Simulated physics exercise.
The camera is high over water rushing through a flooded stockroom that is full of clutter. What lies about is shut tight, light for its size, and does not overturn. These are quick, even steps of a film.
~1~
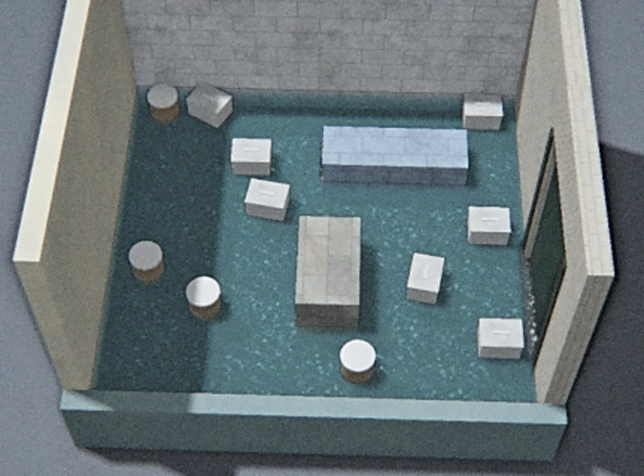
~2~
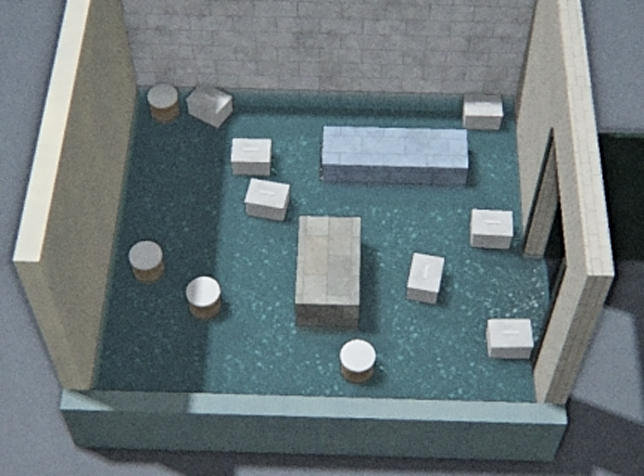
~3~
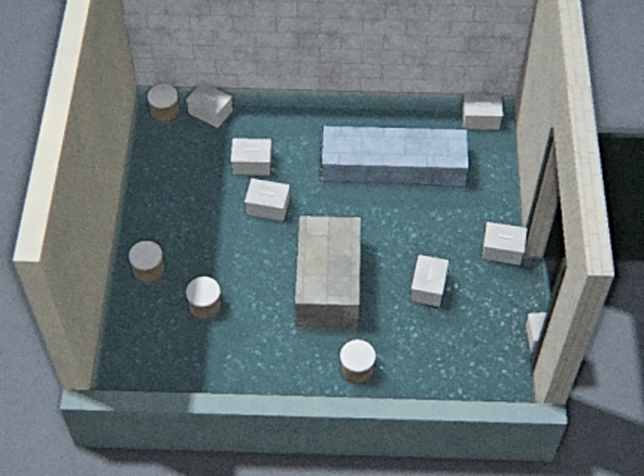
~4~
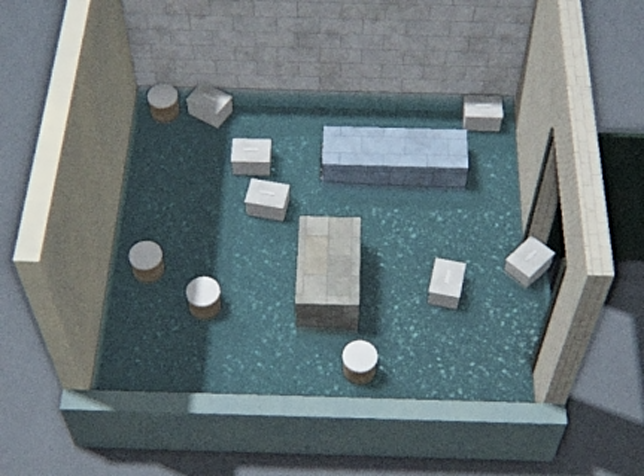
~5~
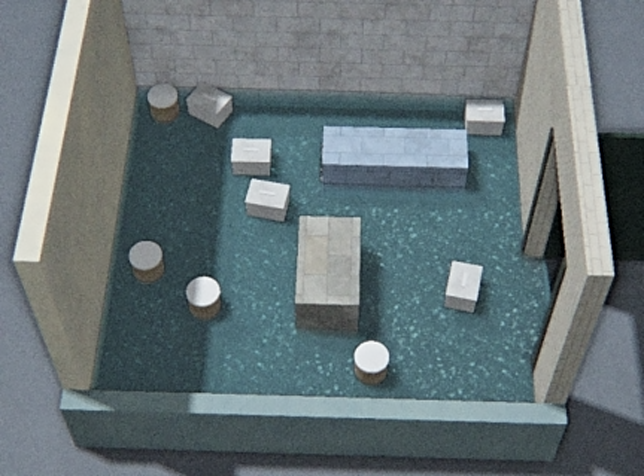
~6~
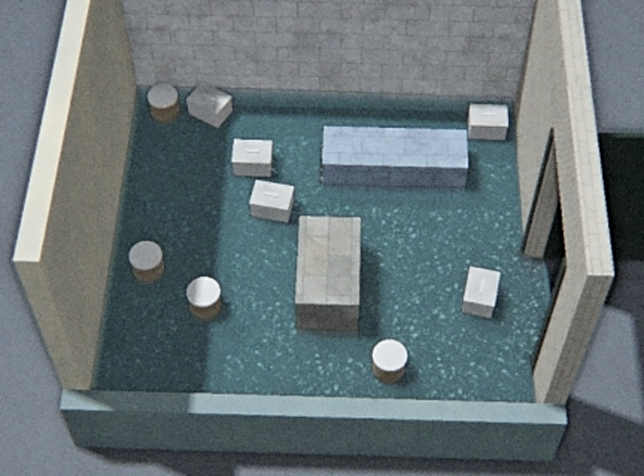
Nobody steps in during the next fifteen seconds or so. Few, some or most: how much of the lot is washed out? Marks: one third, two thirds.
Share: Two thirds or above.
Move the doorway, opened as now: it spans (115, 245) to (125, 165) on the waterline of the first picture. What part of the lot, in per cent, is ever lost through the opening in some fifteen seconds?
Some 50 per cent.
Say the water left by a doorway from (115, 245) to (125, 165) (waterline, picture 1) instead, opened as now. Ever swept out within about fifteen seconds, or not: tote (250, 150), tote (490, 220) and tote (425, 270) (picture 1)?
In that order: Yes, kept in, no.
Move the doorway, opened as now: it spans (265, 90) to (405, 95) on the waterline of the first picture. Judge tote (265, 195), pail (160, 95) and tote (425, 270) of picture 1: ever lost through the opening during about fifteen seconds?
In that order: Yes, out, still in.
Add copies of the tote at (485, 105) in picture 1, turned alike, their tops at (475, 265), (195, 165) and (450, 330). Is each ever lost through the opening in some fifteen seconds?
One after the other: Yes, left behind, washed out.
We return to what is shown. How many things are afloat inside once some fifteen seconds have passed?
The number is 3.
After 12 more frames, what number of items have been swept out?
That makes 5.
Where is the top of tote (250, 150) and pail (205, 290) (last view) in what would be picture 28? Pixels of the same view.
Close to (484, 226) and (457, 366).
A moment on, 3 of 11 are out; 8 afloat.
Next, 5 of 11 are out; 6 afloat.
Later, 6 of 11 are out; 5 afloat.
In the end, 8 of 11 are out; 3 afloat.
